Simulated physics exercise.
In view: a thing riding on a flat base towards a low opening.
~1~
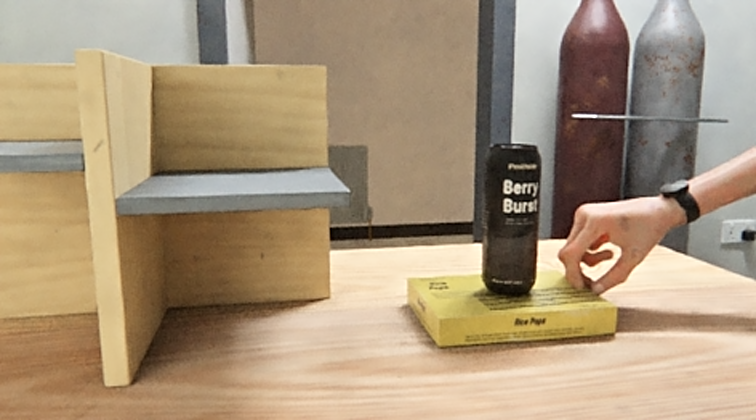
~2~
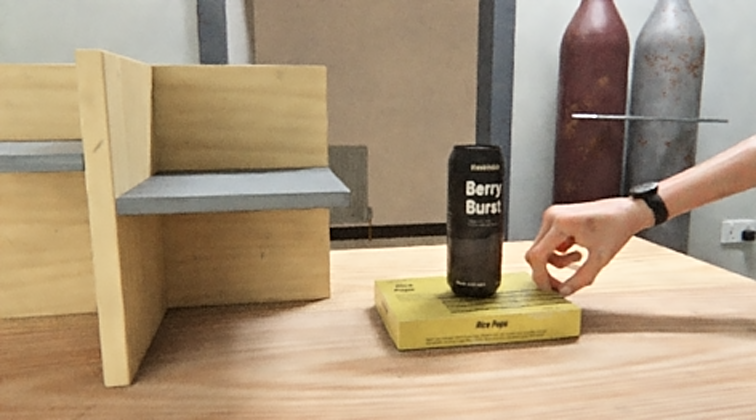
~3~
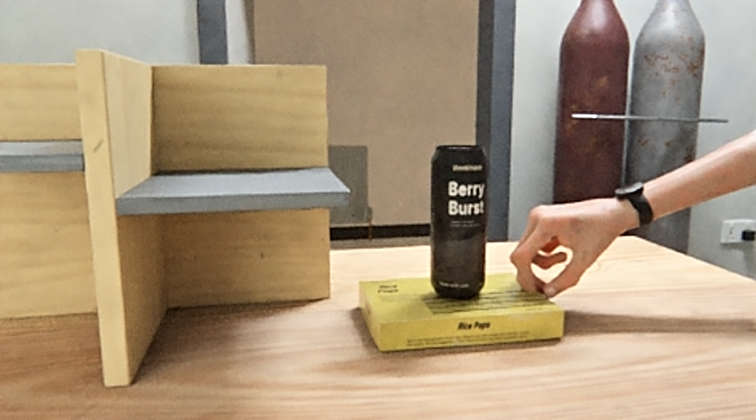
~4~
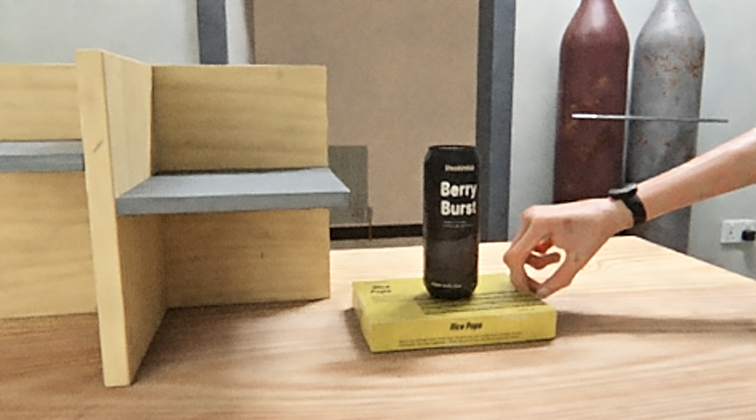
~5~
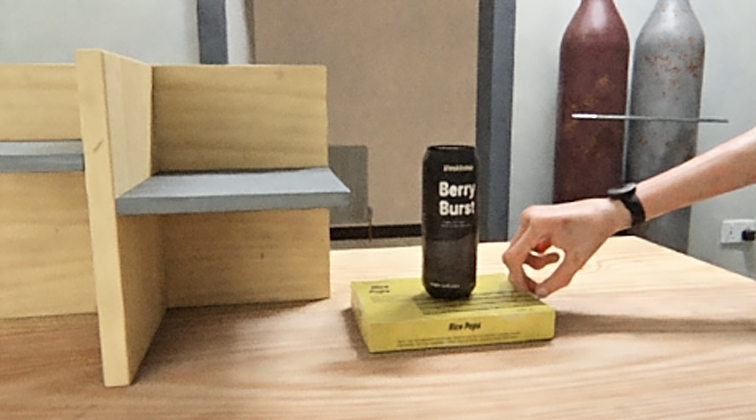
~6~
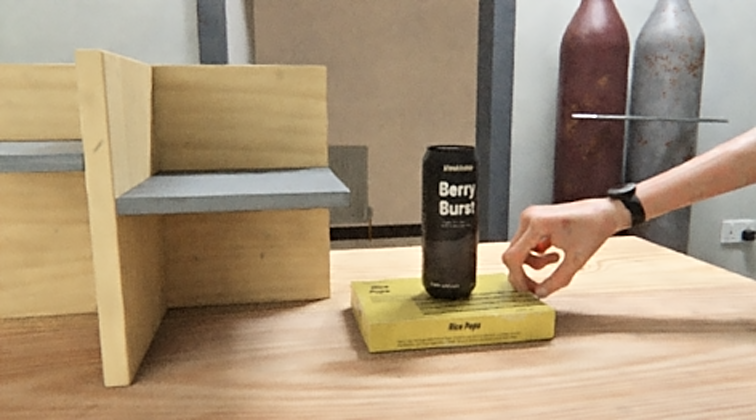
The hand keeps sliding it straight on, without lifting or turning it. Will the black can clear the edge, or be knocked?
The black can gets scraped off its spot.
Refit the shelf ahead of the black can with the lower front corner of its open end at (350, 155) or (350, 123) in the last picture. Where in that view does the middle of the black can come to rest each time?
Close to (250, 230) and (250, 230).
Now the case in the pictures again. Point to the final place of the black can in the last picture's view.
Near (396, 282).
Then, 1.58 s later than the last frame, black can tilted by 27° near (356, 221).
When it is over, the black can is knocked back, near (396, 282).
